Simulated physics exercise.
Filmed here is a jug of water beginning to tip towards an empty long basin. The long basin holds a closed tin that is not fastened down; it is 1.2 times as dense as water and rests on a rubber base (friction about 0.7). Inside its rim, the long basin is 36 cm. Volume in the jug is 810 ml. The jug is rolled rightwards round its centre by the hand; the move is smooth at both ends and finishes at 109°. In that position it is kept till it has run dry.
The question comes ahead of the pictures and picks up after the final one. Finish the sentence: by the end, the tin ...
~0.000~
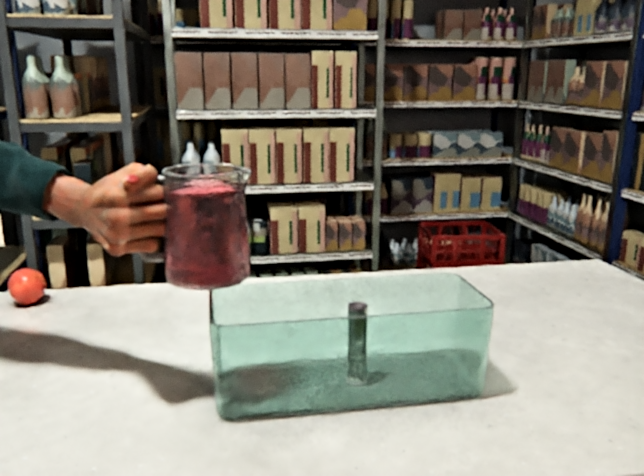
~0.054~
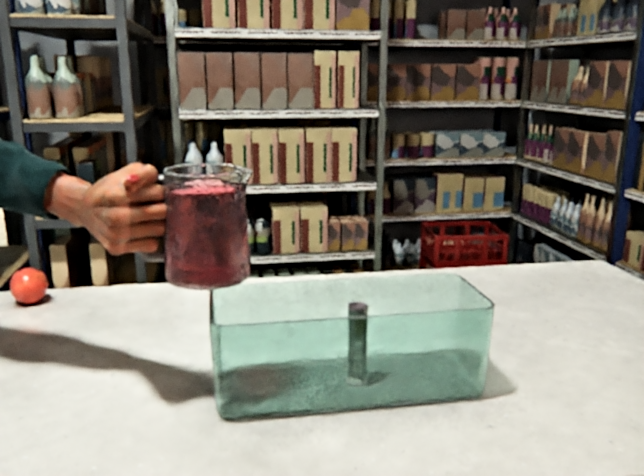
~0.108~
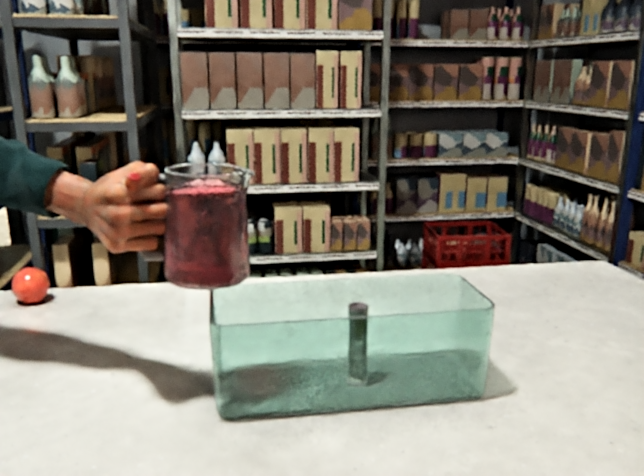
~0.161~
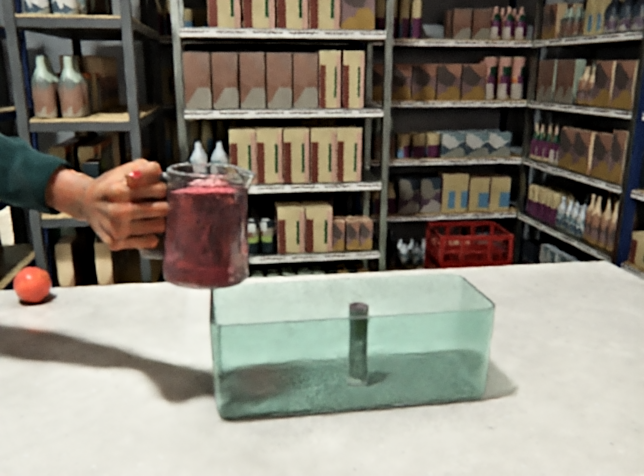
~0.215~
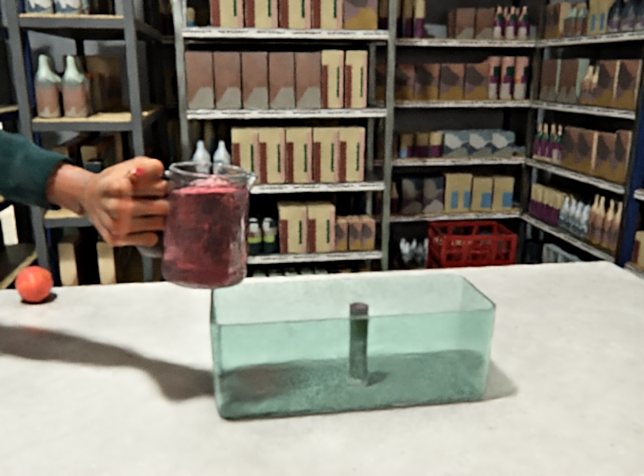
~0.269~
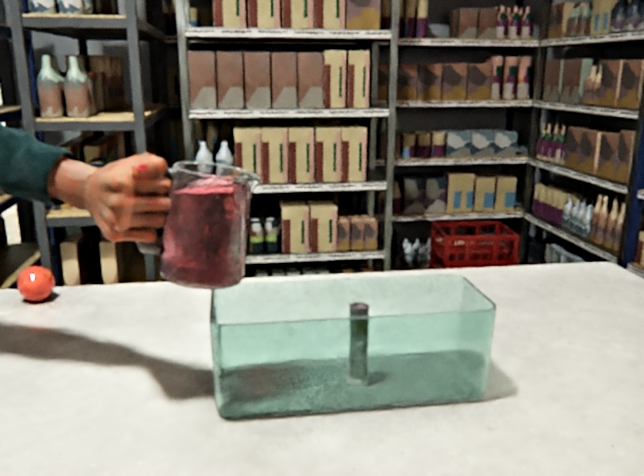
By the end, the tin is still upright.
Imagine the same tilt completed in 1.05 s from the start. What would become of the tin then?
Result: Tin upright.
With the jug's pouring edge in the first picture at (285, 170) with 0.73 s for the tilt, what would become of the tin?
It tumbles.
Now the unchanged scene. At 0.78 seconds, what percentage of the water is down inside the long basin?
About 2%.
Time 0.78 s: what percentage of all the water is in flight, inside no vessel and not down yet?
7 per cent.
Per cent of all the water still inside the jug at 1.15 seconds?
About 44 % is still there.
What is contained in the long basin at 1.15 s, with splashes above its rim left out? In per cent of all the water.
42 per cent, give or take a little.
Then, 0.78 s in, the tilt is 60° and 90 per cent is still to pour; the tin stands where it began.
Then, 1.15 s in, the tilt is 97° and 43 per cent is still to pour; the tin stands where it began.
Then, 1.54 s in, the tilt is 109° and 5 per cent is still to pour; the tin stands where it began.
Then, 1.97 s in, the tilt is 109° and 0 per cent is still to pour; the tin stands where it began.
Finally, the tin stands where it began.
